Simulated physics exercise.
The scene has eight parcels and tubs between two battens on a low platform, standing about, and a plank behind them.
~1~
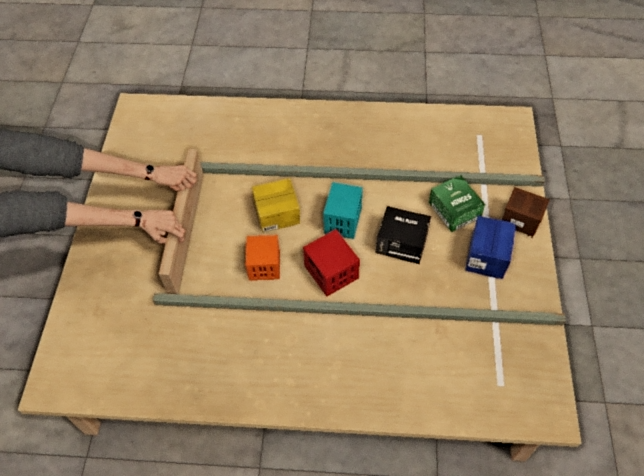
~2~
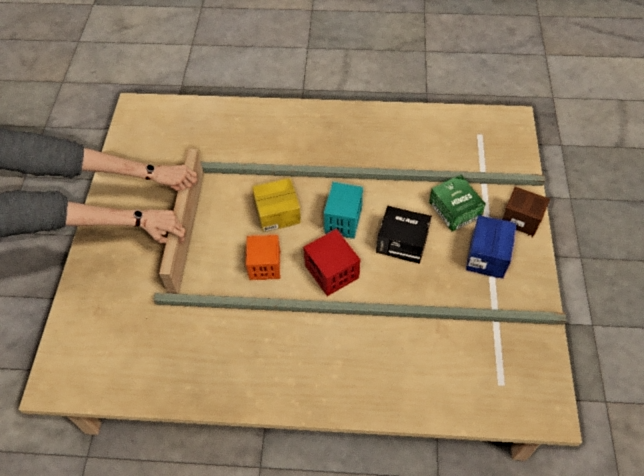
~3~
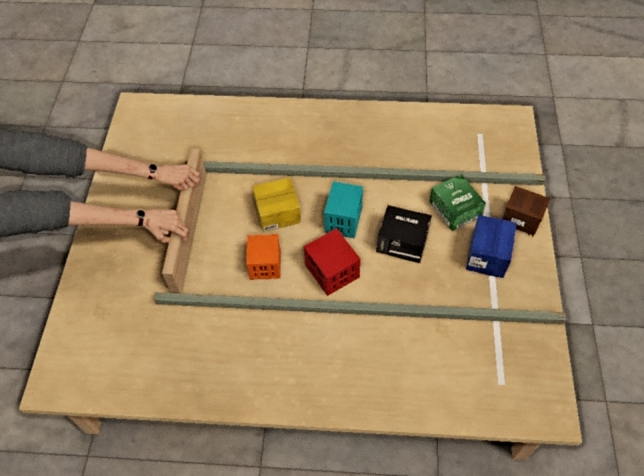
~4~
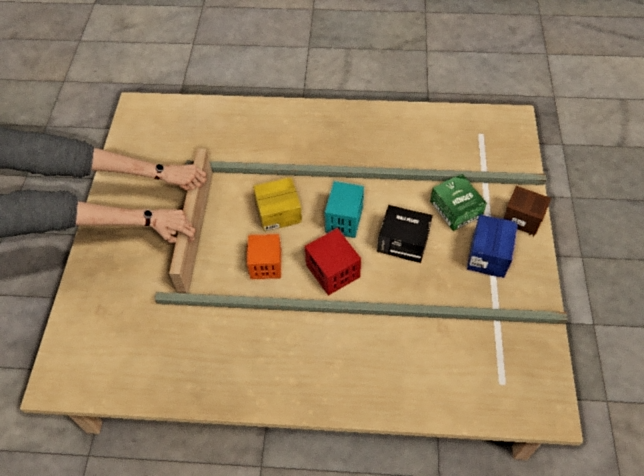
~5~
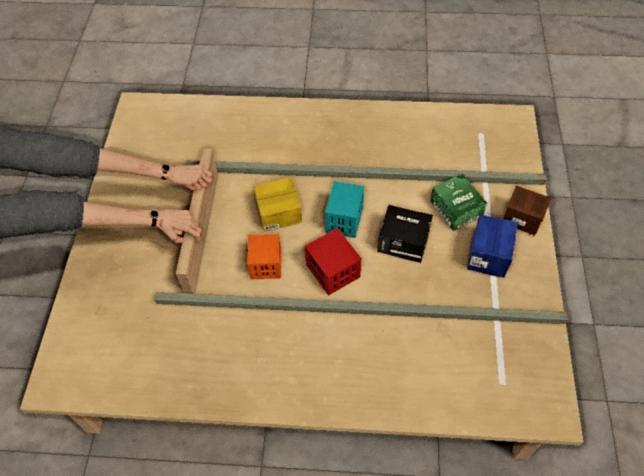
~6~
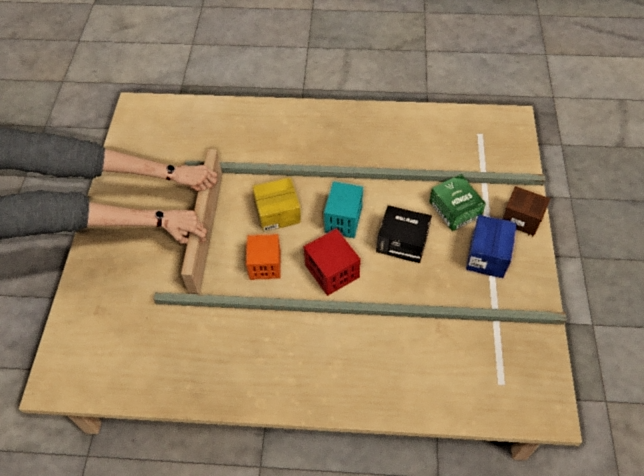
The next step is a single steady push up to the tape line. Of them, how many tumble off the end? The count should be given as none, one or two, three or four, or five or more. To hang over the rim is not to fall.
The drop will claim three or four of them.
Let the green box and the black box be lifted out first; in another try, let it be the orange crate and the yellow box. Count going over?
That gives 2 for the first pair taken away and 2 for the second.
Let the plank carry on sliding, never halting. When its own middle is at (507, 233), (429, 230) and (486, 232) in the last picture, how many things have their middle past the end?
Over the end: 6, 1, 4.
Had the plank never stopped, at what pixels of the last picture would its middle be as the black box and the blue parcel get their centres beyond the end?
Roughly (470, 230); roughly (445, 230).
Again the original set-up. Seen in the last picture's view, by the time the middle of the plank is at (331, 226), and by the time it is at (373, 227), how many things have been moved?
Counting first: 5, next 7.
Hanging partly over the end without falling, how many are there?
It would come to 2.
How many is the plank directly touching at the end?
2 are in contact with it.
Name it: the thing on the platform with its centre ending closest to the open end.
The turquoise crate winds up nearest.
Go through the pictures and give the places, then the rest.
Brown tote (524, 213); blue parcel (491, 248); green box (456, 203); plank (183, 220); tape (489, 245), in the first picture.
Blue parcel (491, 247); yellow box (277, 205), in the second picture.
Green box (457, 202); orange crate (264, 257), in the third picture.
Brown tote (526, 212); black box (405, 234), in the fourth picture.
Blue parcel (492, 246); red crate (333, 262), in the fifth picture.
Brown tote (525, 212); blue parcel (491, 247); green box (457, 203); plank (204, 220); tape (490, 244), in the sixth picture.
Soon after, none off yet; brown tote at rest near (525, 212); blue parcel at rest near (491, 247); green box at rest near (457, 203).
Then, none off yet; brown tote at rest near (525, 212); blue parcel moved a little near (504, 251); green box moving near (459, 202).
Further on, none off yet; brown tote tipped a little near (566, 216); blue parcel moved about its own width near (557, 279); green box moved about its own width near (524, 203).
At rest, the number that fall off is three or four; fallen, black box, green box, blue parcel and brown tote.
